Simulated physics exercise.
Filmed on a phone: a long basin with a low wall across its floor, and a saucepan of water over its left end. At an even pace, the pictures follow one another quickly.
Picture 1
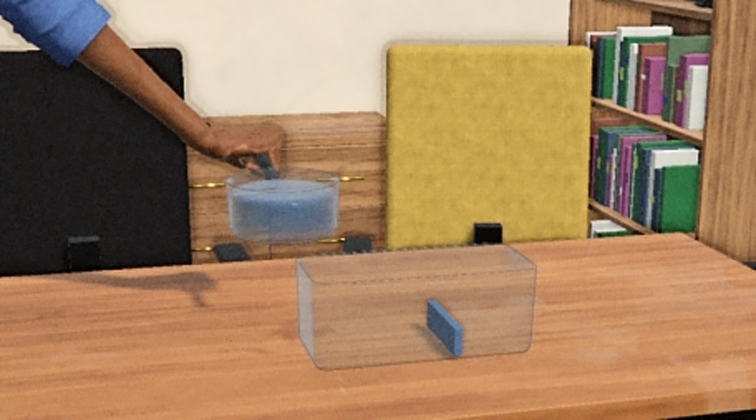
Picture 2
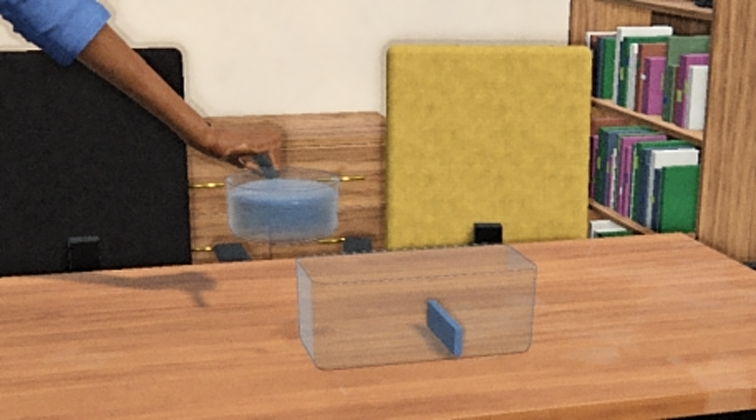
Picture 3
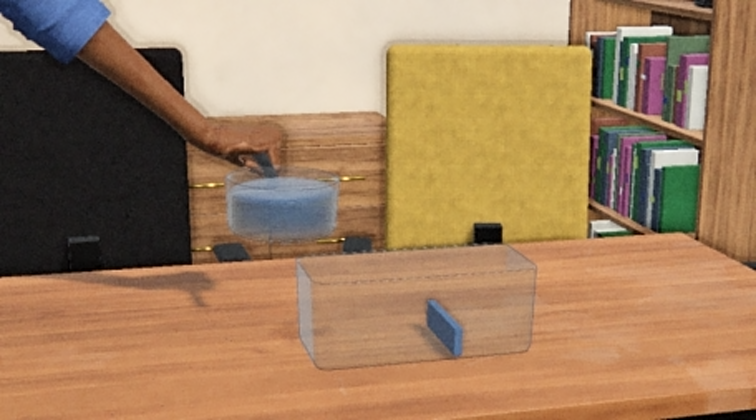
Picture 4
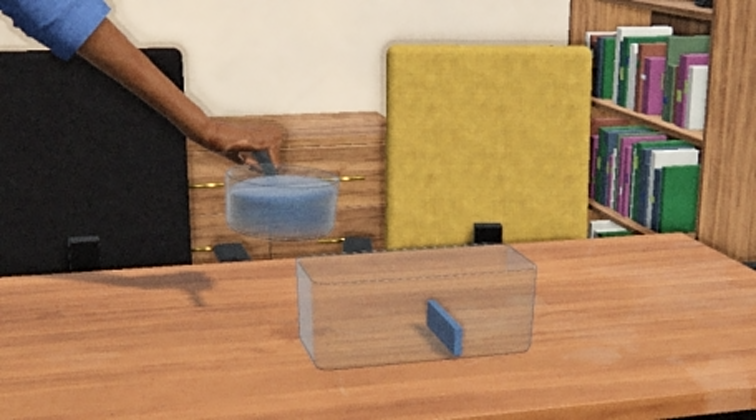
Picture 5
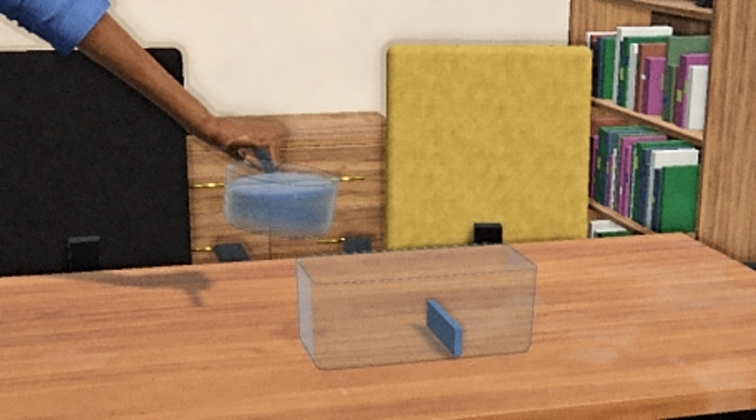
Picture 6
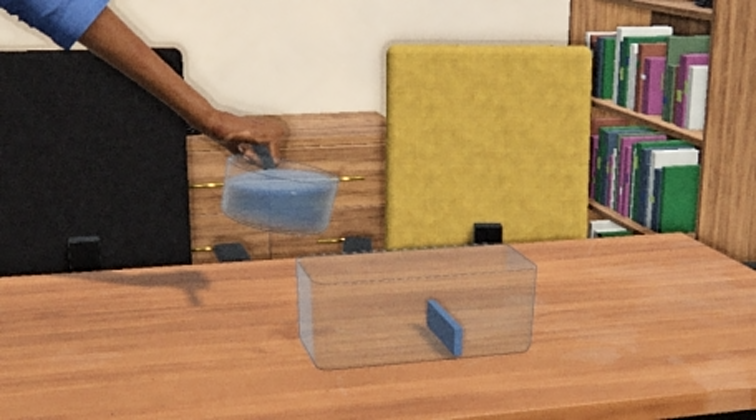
A hand holds a clear pan of blue water above the left end of a long transparent basin on a wooden table, at first keeping it level. The hand then gradually tilts the pan slightly toward the right, and the water shifts toward its right rim, while the basin and the low blue wall inside stay still.
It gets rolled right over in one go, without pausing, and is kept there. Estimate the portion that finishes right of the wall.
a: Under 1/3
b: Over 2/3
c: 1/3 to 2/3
a.
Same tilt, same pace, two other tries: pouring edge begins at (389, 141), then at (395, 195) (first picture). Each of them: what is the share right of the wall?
65 % and 65 %.
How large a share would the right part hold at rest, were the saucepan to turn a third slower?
It works out near 10 %.
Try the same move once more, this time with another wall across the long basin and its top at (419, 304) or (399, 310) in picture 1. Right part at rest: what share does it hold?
First try around 45 percent; second try around 80 percent.
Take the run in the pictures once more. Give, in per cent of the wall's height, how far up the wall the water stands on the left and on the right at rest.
Left 70 %, right 20 %.
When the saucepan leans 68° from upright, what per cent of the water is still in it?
60 %.
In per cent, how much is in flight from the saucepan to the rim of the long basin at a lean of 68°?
It comes to around 35 per cent.
A moment on, the tilt is 68° and 60 per cent is still to pour, 6 is left of the wall and 0 right of it.
Next, the tilt is 101° and 9 per cent is still to pour, 67 is left of the wall and 7 right of it.
Then the tilt is 106° and 0 per cent is still to pour, 87 is left of the wall and 9 right of it.
Later the tilt is 106° and 0 per cent is still to pour, 84 is left of the wall and 13 right of it.
At rest 84 per cent lies left of the wall, 13 right of it and 3 outside.
